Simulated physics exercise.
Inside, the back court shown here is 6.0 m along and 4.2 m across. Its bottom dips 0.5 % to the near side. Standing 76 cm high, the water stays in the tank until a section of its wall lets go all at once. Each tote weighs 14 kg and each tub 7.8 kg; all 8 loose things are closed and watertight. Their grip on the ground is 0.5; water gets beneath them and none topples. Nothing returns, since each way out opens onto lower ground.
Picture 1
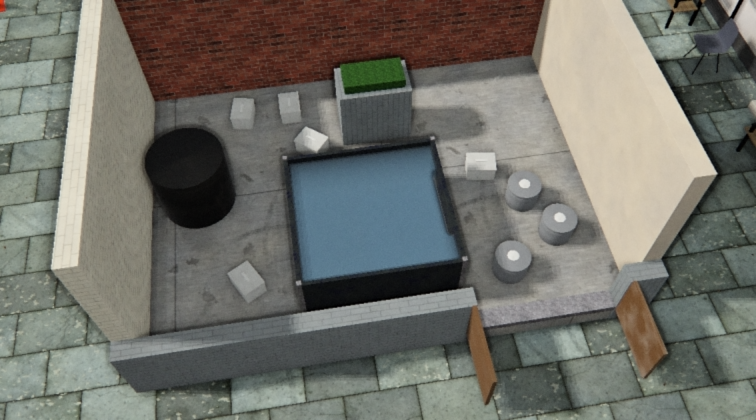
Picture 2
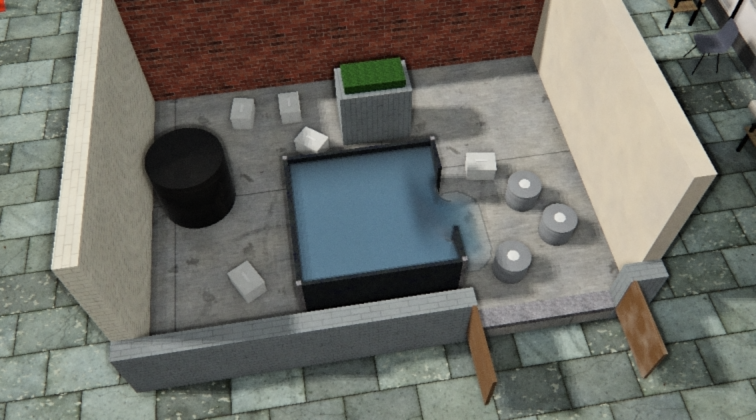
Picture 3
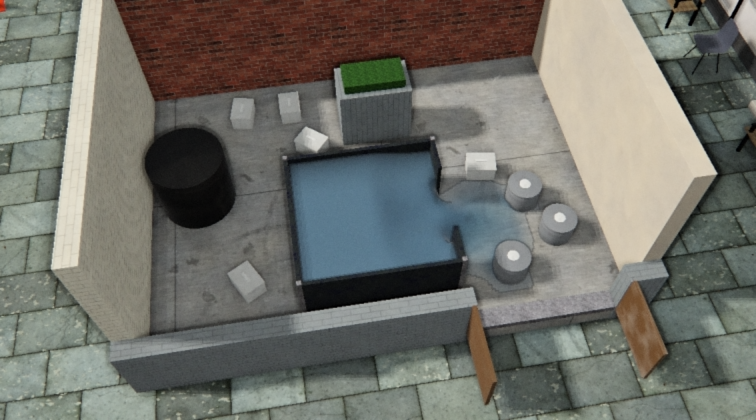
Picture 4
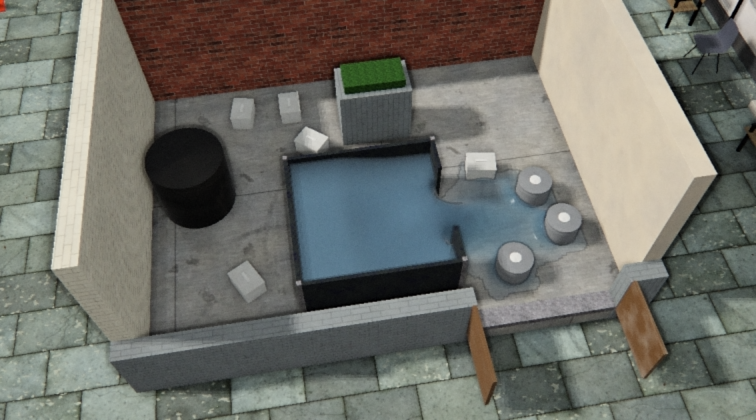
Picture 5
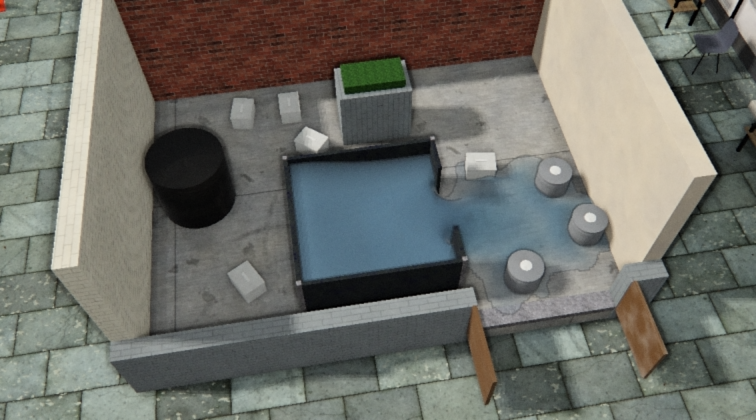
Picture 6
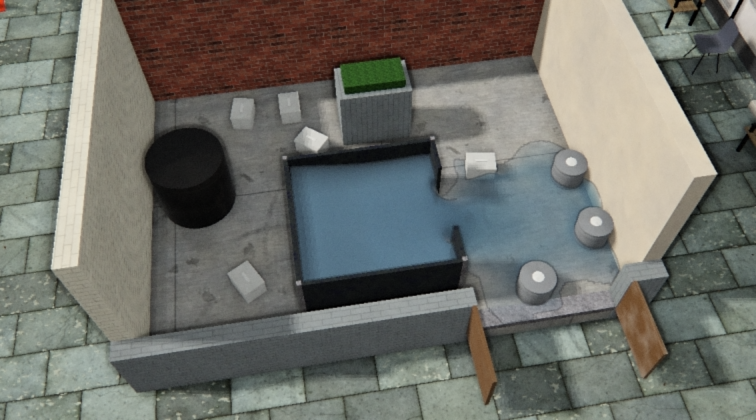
We see a walled courtyard with a square pool of water whose right side opens, letting water spread across the floor and push three grey tubs toward the right wall, while the pale blocks and black cylinder stay still.
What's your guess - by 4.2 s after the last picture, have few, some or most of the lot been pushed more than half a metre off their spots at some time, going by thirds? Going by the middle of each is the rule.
I'd guess some, one to two thirds.
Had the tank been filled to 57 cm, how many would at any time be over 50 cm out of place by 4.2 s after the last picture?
So the tally would be 3.
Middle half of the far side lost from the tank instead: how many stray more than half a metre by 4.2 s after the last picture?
That would give 6.
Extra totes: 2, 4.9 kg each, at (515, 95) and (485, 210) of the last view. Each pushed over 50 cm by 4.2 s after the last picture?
In order: Beyond it, beyond it.
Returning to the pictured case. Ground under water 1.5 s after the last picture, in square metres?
My estimate is roughly 11.0 m2.
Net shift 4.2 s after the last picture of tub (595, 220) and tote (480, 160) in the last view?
Going through them in turn, the first is washed out and the second is 40 cm.
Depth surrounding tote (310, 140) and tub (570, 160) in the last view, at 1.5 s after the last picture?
First roughly 0 cm, second roughly 7 cm.
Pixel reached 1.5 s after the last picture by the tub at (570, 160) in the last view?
(465, 57) or thereabouts.
Then, 0.4 s after the last picture 3 of 8 are over 50 cm from their spots; 2 afloat.
Then, 1.5 s after the last picture 3 of 8 are over 50 cm from their spots; 0 afloat.
Then, 2.8 s after the last picture 3 of 8 are over 50 cm from their spots; 1 afloat.
Then, 4.2 s after the last picture 3 of 8 are over 50 cm from their spots, and 3 have been at some point; 1 afloat.
